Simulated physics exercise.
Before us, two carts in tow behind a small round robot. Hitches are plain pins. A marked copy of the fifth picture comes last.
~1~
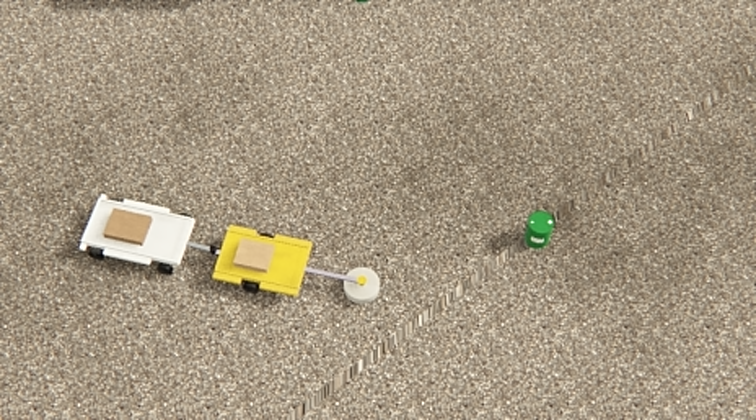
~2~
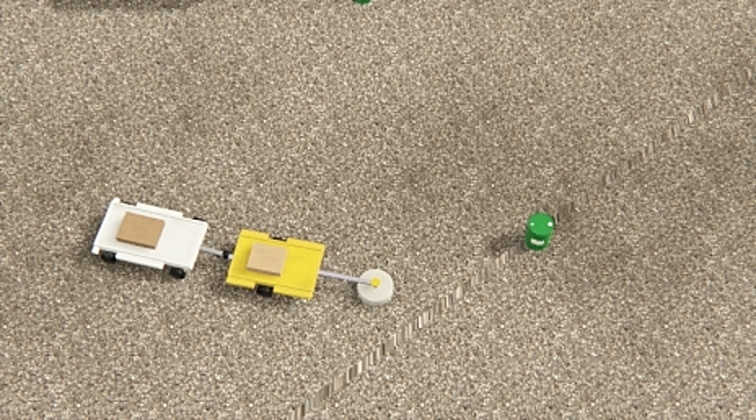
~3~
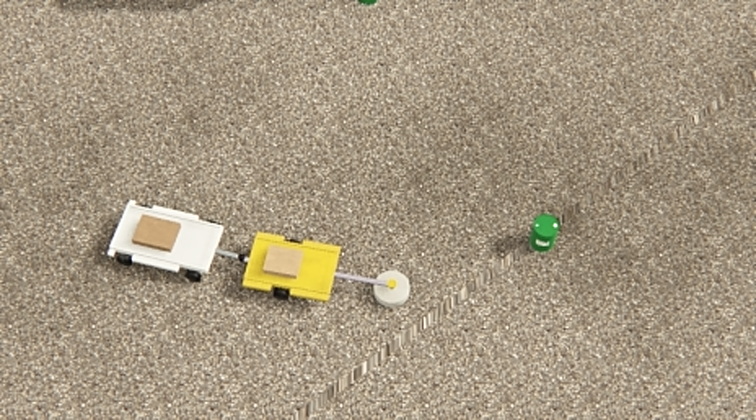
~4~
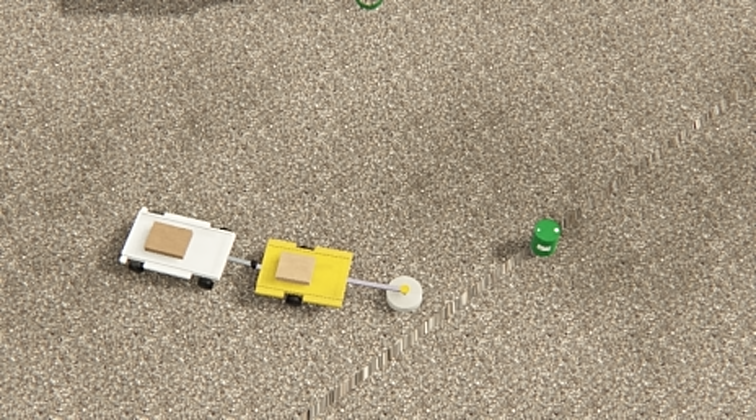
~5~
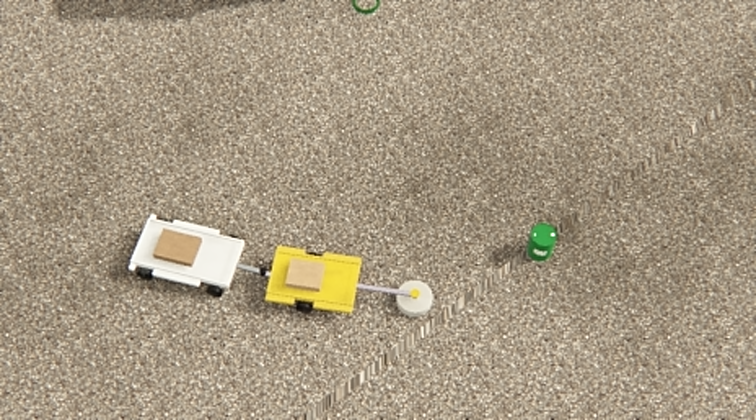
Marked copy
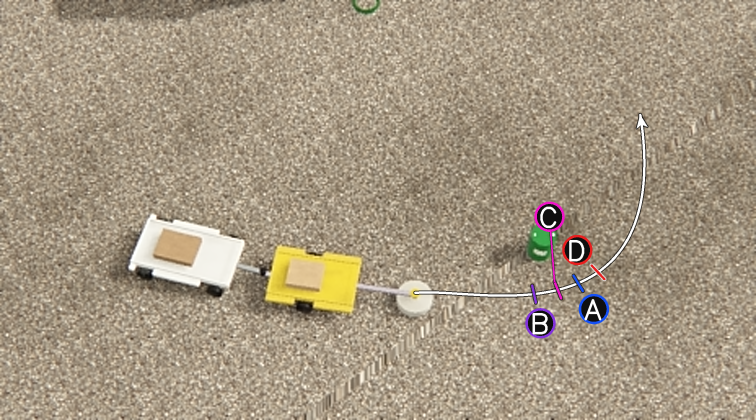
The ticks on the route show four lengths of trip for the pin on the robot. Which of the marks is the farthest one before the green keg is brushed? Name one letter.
Mark D.
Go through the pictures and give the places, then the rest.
In the first picture, robot (362, 284); yellow cart (263, 259); white cart (138, 231).
In the second picture, robot (375, 286); yellow cart (276, 263); white cart (151, 235); green keg (537, 240).
In the third picture, robot (392, 288); yellow cart (292, 265); white cart (167, 238); green keg (542, 241).
In the fourth picture, robot (405, 293); yellow cart (304, 272); white cart (179, 245); green keg (543, 246).
In the fifth picture, robot (415, 297); yellow cart (314, 278); white cart (188, 252); green keg (540, 250).
On the marked copy, A at (578, 283); B at (534, 294); C at (558, 290); D at (598, 272); the route from (415, 293) via (606, 266) to (640, 115).
Following D. Soon after the start, robot (482, 299), last cart (251, 266).
Later, robot (546, 297), last cart (314, 277).
In the end, robot (596, 277), last cart (369, 284); nothing has been touched.
As for the rest, A is safe but short; B is safe but short; C is safe but short.
